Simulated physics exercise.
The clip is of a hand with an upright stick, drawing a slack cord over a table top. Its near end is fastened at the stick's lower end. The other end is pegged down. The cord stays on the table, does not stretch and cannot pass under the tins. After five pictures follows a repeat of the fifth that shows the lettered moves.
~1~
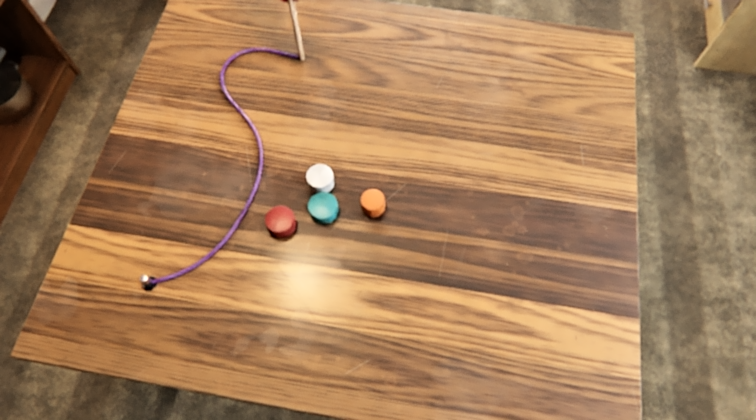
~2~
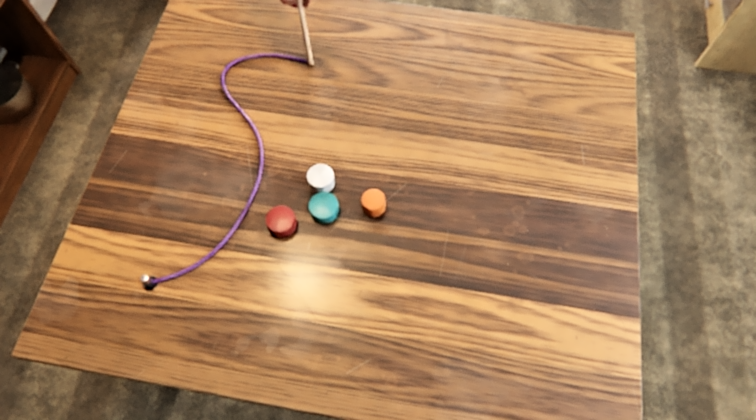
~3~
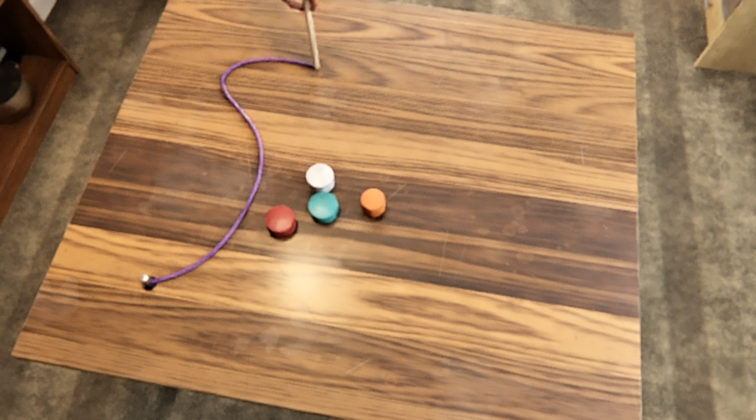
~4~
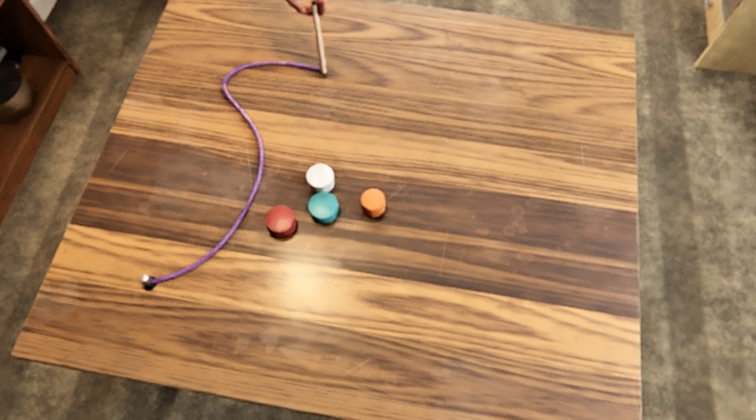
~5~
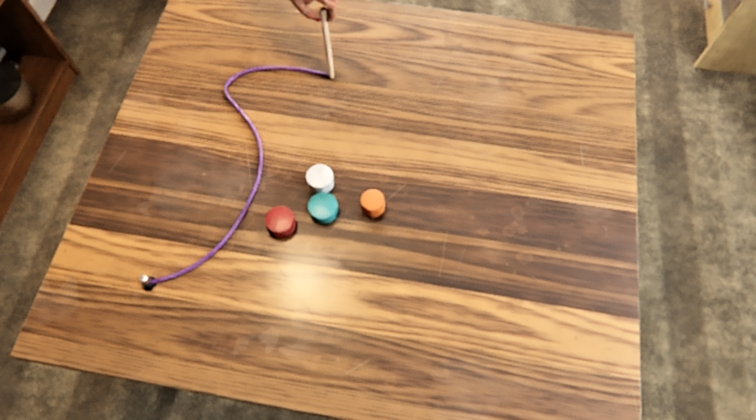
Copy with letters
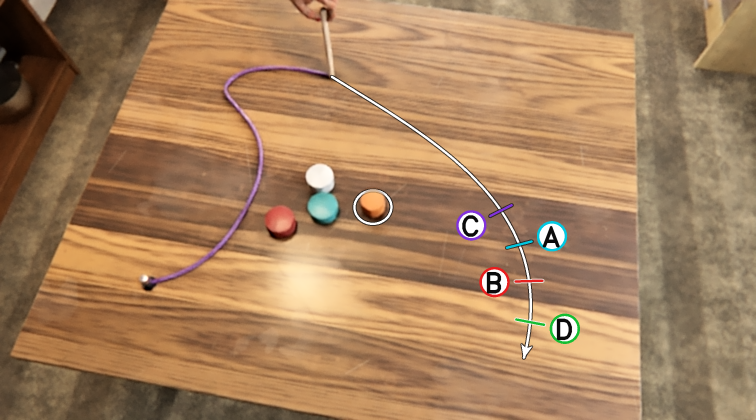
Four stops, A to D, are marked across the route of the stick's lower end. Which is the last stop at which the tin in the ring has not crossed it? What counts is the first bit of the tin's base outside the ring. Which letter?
At B, and not beyond.
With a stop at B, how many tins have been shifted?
Two.
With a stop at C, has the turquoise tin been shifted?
No.
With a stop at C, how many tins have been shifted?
By then, none.
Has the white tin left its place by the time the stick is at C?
By then, no.
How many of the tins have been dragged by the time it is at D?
Three.
On the marked copy, A at (519, 245); B at (529, 281); C at (501, 211); D at (530, 322); the ring at (373, 207); the route from (332, 77) via (472, 176) to (524, 358).
Following B. Soon after the start, foot of the stick (412, 128); orange tin (373, 204).
Later, foot of the stick (489, 196); orange tin (373, 204).
In the end, foot of the stick (529, 281); turquoise tin (326, 224); white tin (324, 198); orange tin (373, 204); the orange tin is still in its ring.
As for the rest, A is safe but short; C is safe but short; D drags the ringed tin to (367, 225).
